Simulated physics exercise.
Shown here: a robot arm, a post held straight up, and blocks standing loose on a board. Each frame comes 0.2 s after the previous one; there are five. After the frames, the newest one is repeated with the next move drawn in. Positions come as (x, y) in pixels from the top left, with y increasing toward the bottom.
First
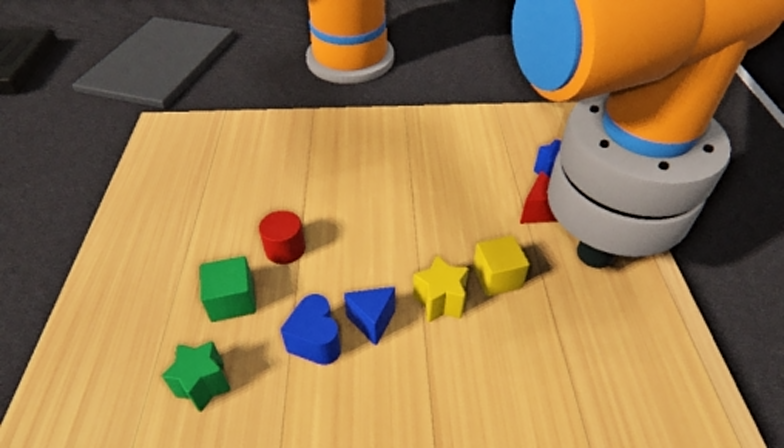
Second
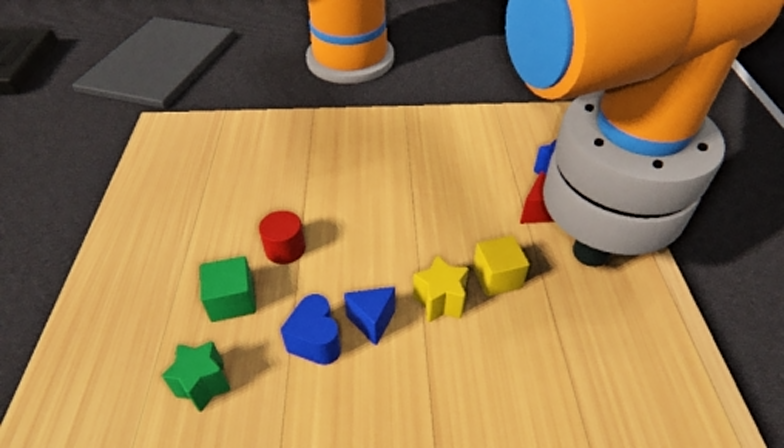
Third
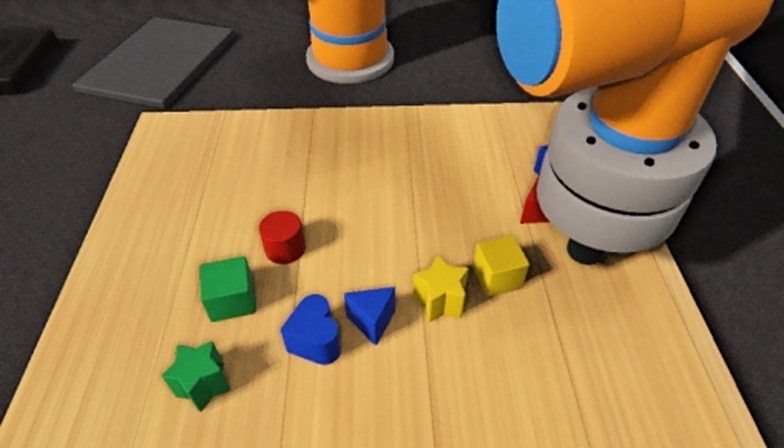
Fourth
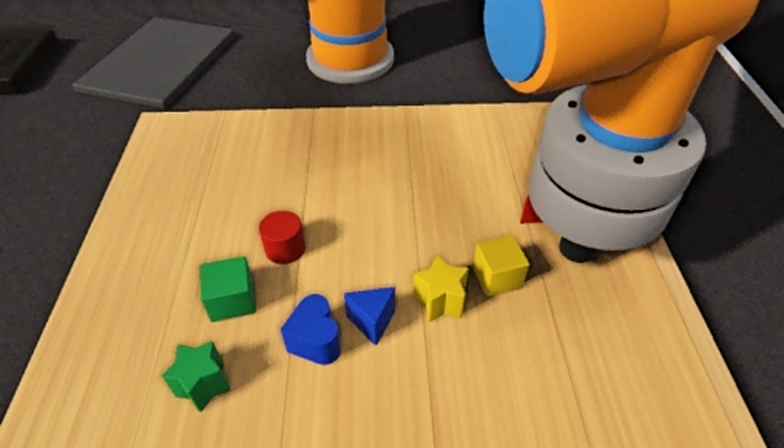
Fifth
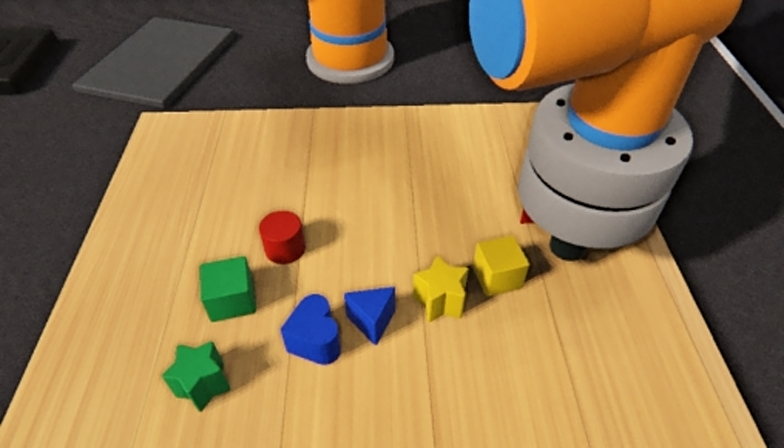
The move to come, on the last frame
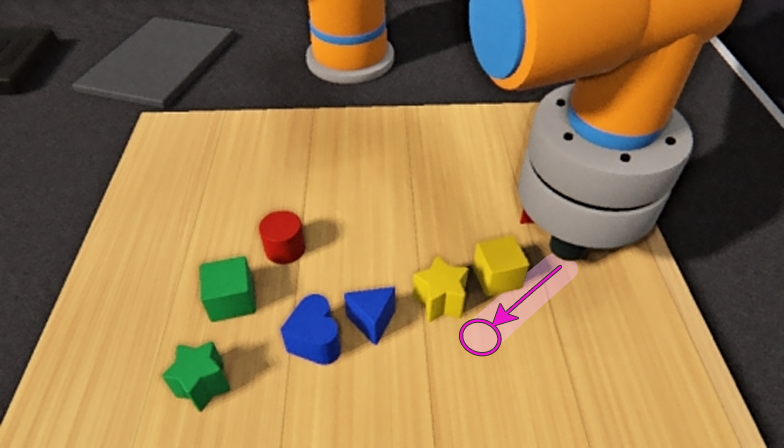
An orange and grey robot arm at the right edge of a wooden board moves slowly a short way left, its dark tip drawing nearer to the yellow cube. Its grey end gradually covers the blue and red pieces behind it, while the other coloured blocks stay still.
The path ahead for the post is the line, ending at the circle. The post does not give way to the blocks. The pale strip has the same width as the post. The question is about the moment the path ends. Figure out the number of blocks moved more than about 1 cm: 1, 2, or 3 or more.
Expect one.
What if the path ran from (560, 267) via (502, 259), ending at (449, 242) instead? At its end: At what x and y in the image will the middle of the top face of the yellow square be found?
The middle of its upper face will lie at (477, 258).
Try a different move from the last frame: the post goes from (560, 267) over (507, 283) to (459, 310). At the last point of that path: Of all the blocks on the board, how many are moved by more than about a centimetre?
Count: Two.
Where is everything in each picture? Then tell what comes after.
The first picture shows tip of the post (594, 256), middles of tops, yellow star-shaped block (443, 278), yellow square (503, 253), red triangular piece (546, 189).
The second picture shows post (590, 255), nothing pushed.
The third picture shows post (584, 253), nothing pushed.
The fourth picture shows post (576, 251), nothing pushed.
The fifth picture shows post (567, 249), yellow star-shaped block (443, 278), yellow square (503, 253), red triangular piece hidden.
The line goes from (560, 267) directly to (480, 337).
What follows on the original path. One third of the way, post (540, 272); yellow square (499, 255), turned 15° clockwise.
Two thirds of the way, post (513, 295); yellow star-shaped block (439, 277); yellow square (488, 259), turned 55° clockwise.
At the end, post (484, 321); yellow star-shaped block (439, 277); yellow square (487, 260), turned 55° clockwise; red triangular piece unmoved.
